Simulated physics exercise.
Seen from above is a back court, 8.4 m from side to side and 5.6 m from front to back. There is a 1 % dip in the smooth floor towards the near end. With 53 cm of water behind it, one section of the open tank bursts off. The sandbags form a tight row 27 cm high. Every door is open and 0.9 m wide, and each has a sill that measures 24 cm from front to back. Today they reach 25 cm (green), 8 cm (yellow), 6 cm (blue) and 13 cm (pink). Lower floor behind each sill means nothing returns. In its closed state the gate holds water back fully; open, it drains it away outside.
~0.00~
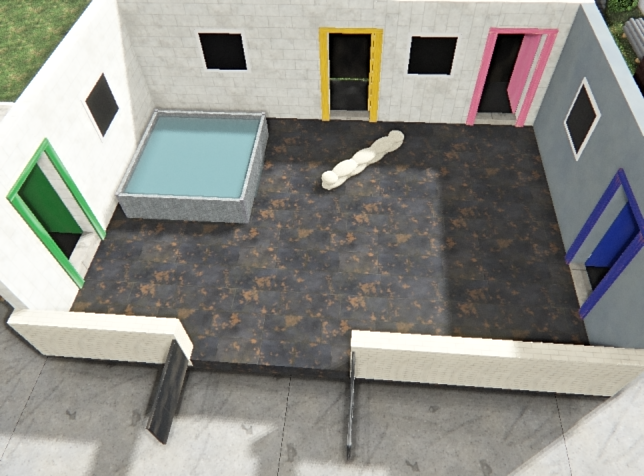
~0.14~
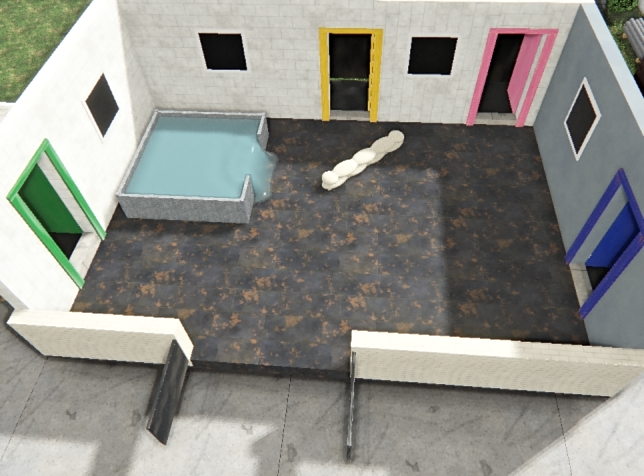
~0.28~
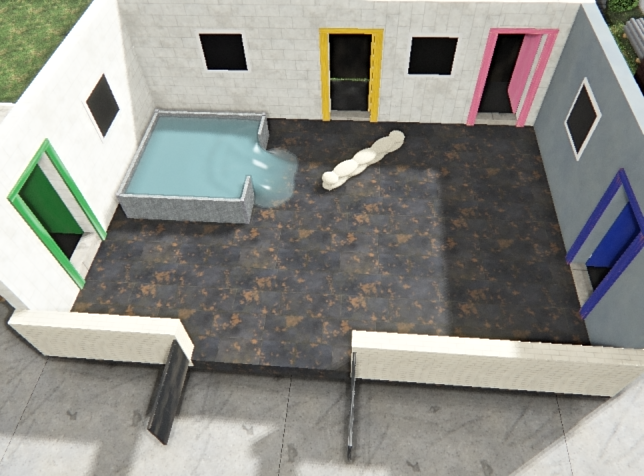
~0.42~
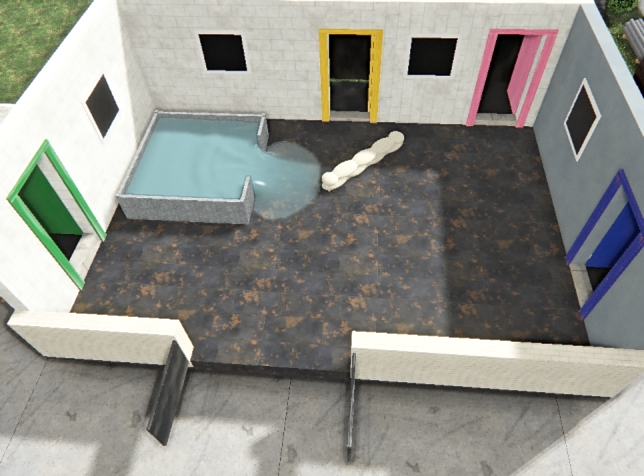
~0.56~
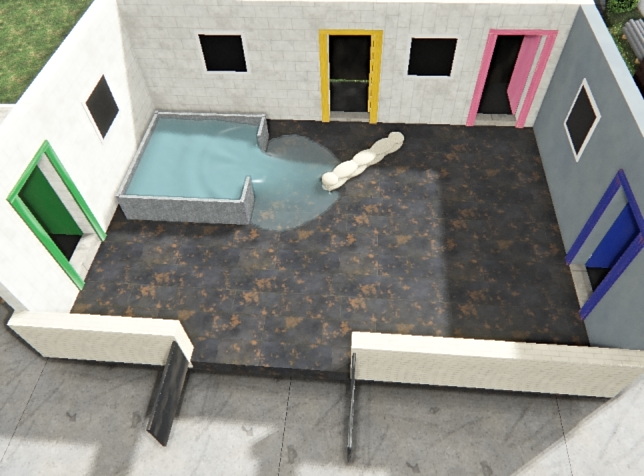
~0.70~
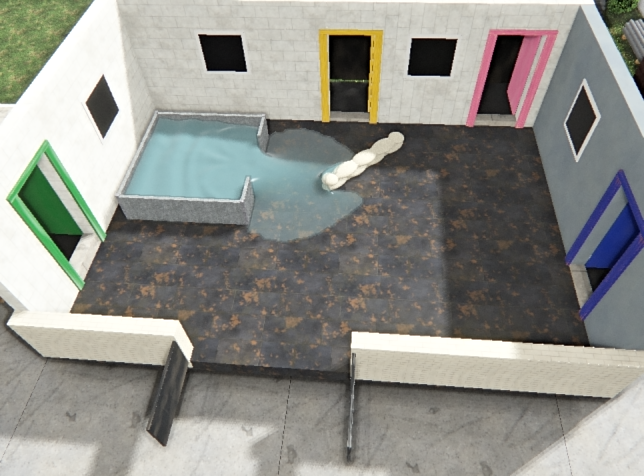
An open tank bursts on its right side and water spreads across the dark floor.
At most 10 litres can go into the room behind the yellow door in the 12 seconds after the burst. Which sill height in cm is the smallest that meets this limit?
A height of roughly 25 cm.
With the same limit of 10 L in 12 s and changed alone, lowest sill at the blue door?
Blue door, minimum about 11.5 cm.
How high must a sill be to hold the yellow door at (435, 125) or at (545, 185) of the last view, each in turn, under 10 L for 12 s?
Around 6.5 and 9.0 cm respectively.
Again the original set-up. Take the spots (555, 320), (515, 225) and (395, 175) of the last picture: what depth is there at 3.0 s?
Roughly 2, 2 and 1 centimetres.
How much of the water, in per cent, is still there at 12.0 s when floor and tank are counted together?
Around 80 percent is still there.
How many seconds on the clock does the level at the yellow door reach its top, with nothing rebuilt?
At about 2.4 s.
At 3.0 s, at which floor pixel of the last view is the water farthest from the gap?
Around (573, 350).
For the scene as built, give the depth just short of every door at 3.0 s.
At the green door the depth is 0 cm, at yellow 18 cm, at blue 1 cm and at pink 3 cm.
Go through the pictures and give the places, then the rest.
In the first frame, the open tank at (196, 155) is whole and still, 53 cm deep; the yellow door at (350, 81) is dry.
In the second frame, water pours out at (255, 169) and has run 0.3 m, to (265, 197); about 10 cm deep outside, 53 cm at the back.
In the third frame, the front is at (287, 196), 0.7 m from the gap at (256, 171); 0.9 m2 of floor is wet, 53 cm left at the back.
In the fourth frame, the front is at (312, 195), 1.2 m from the gap at (256, 172); 1.9 m2 of floor is wet, 53 cm left at the back.
In the fifth frame, the gap is at (255, 172), the front 1.7 m out at (341, 171); the back of the open tank holds 53 cm.
In the sixth frame, water pours out at (255, 172) and has run 2.1 m, to (357, 200); about 5 cm deep outside, 54 cm at the back; 0.8 m in a straight line remain to the yellow door at (350, 83).
After 1.4 s water covers 20 % of the floor, deepest (32 cm) near (261, 176); 2 cm at the yellow door, 0 litres in over its 8 cm sill.
After 3.0 s water covers 55 % of the floor, deepest (29 cm) near (370, 122); 18 cm at the yellow door, 79 litres in over its 8 cm sill.
After 12.0 s water covers 85 % of the floor, deepest (10 cm) near (565, 372); 7 cm at the yellow door, 242 litres in over its 8 cm sill.
At the yellow door as built, the water arrived by 1.3 s and peaked near 19 cm at 2.4 s.
With a sill of 22 cm, 23 litres would have come in within the 12 s; with 30 cm, 2 litres. So under 10 litres takes about 25 cm.
